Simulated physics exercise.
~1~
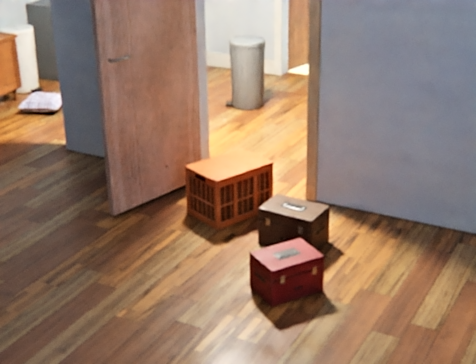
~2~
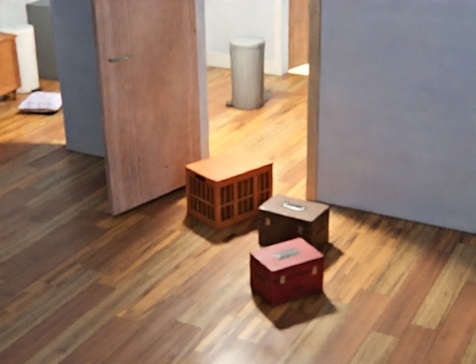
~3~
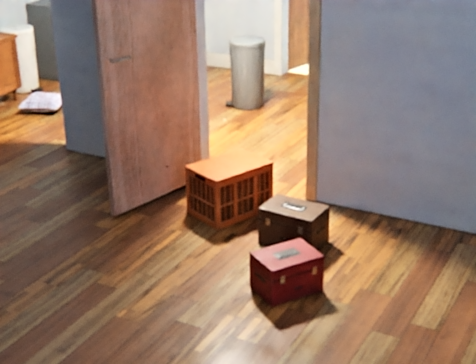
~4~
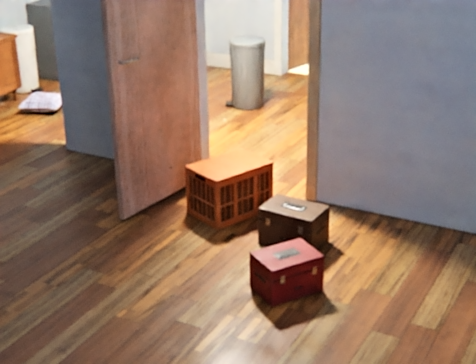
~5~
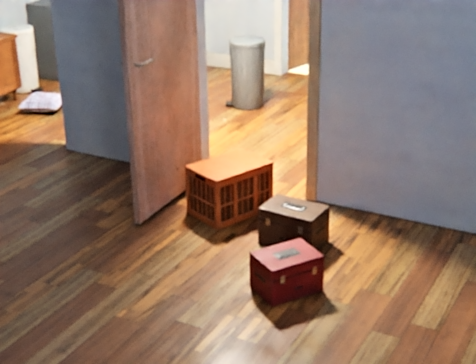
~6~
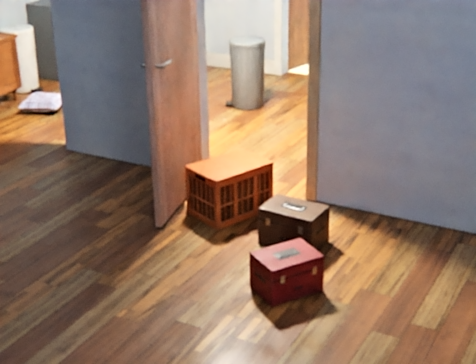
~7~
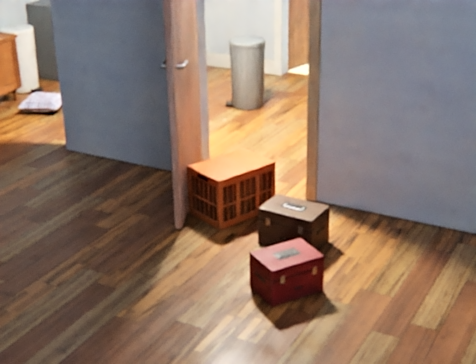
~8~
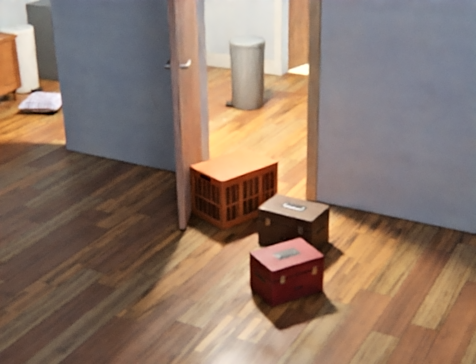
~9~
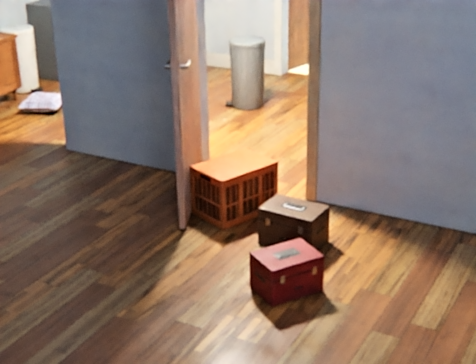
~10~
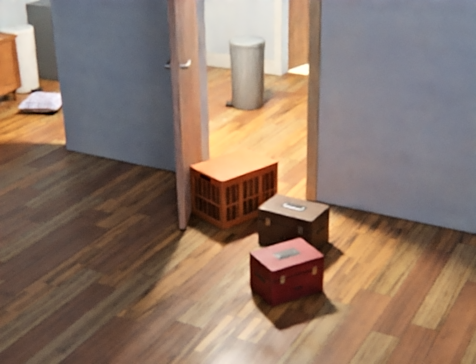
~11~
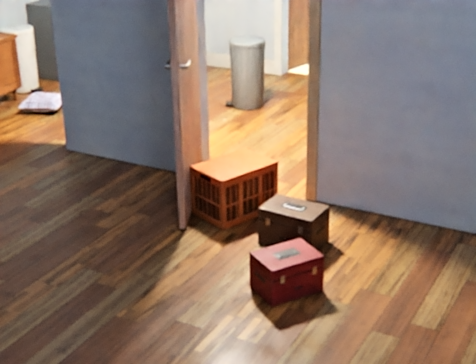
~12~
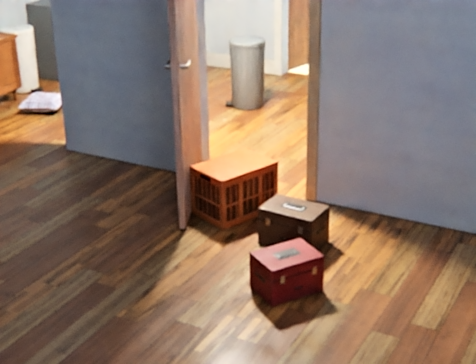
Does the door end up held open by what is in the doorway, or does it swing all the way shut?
It ends up held open. The door comes up against the orange slatted crate and stops there, well short of closing.
